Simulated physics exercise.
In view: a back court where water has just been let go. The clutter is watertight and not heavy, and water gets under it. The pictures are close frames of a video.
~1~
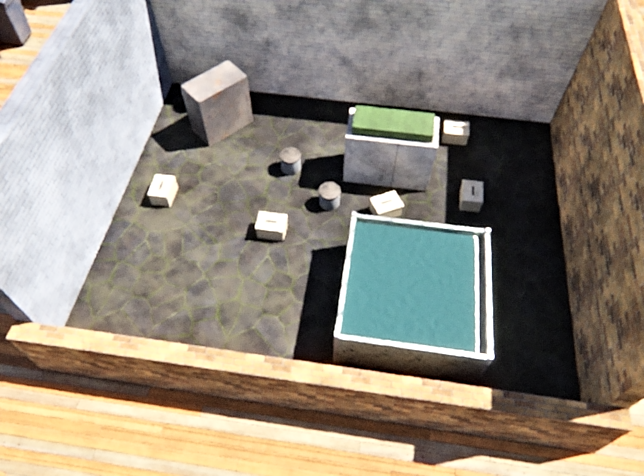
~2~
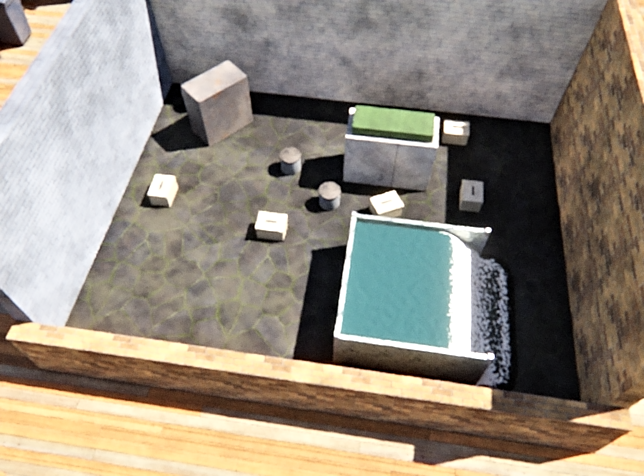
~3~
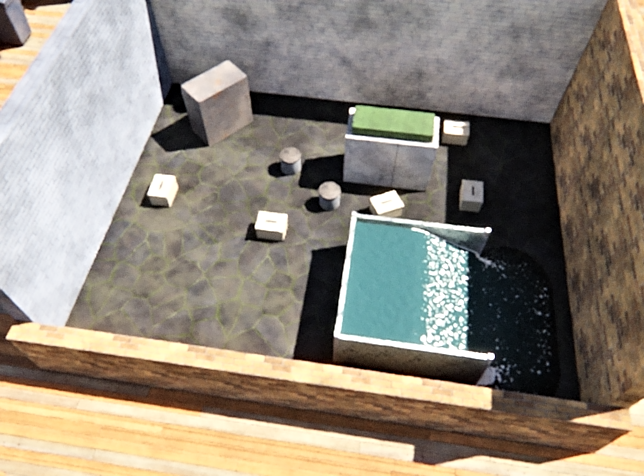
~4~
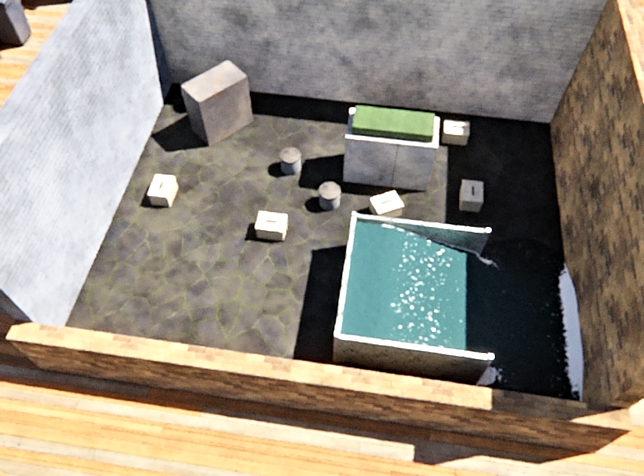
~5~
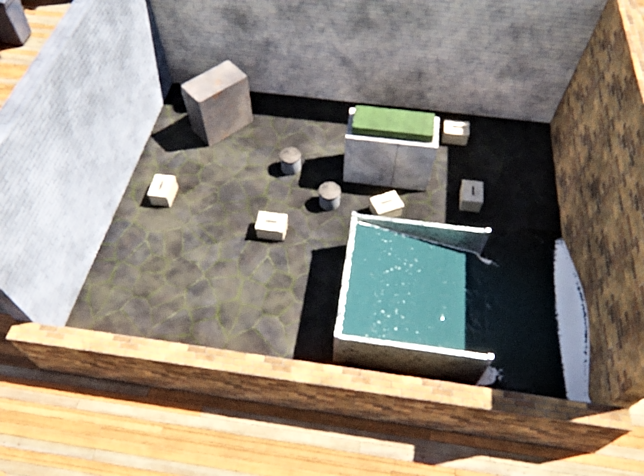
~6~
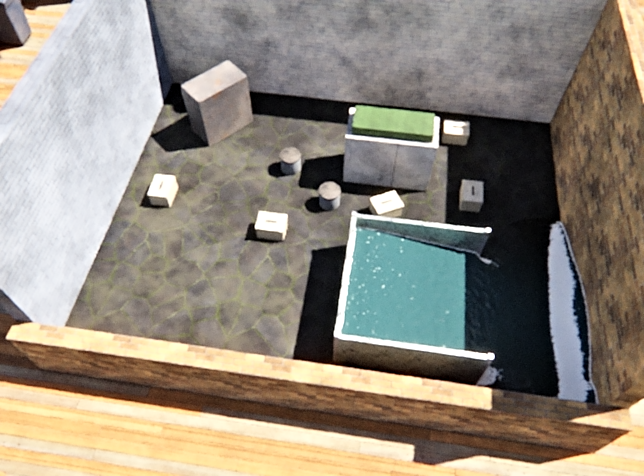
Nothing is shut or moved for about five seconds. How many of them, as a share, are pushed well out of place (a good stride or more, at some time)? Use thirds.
Share: Under a third.
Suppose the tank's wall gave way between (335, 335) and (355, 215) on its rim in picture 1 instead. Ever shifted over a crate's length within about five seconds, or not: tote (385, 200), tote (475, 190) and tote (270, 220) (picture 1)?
One after the other: Not that far, not that far, shifted that much.
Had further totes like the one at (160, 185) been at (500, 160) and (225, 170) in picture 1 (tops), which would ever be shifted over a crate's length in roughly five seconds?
In turn: Pushed that far, under that.
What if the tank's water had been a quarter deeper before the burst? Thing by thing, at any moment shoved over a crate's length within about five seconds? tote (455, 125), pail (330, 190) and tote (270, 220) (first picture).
One after the other: Moved that far, under that, no.
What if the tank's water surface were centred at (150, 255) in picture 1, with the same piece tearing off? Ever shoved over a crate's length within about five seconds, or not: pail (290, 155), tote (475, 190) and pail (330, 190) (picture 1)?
As listed: Not that far, moved that far, no.
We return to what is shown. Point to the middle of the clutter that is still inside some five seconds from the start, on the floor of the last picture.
Roughly at (284, 173).
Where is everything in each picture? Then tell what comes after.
The first picture shows a tote at (161, 186), on the bottom; a tote at (271, 222), on the bottom; 0 of 8 have shifted.
The second picture shows a tote at (161, 186) rests on the ground; a tote at (271, 222) rests on the ground; 0 of 8 have shifted.
The third picture shows a tote at (161, 186) rests on the ground; a tote at (271, 222) rests on the ground; 0 of 8 have shifted.
The fourth picture shows a tote at (161, 186), on the bottom; a tote at (271, 222) rests on the ground; 0 of 8 have shifted.
The fifth picture shows a tote at (161, 186) rests on the ground; a tote at (271, 222) rests on the ground; 0 of 8 have shifted.
The sixth picture shows a tote at (161, 186) rests on the ground; a tote at (271, 222) rests on the ground; 0 of 8 have shifted.
A moment on, 0 of 8 are well off their spots; 0 afloat.
Next, 0 of 8 are well off their spots; 0 afloat.
Later, 1 of 8 are well off their spots; 0 afloat.
In the end, 1 of 8 are well off their spots, and 2 have been at some point; 0 afloat.
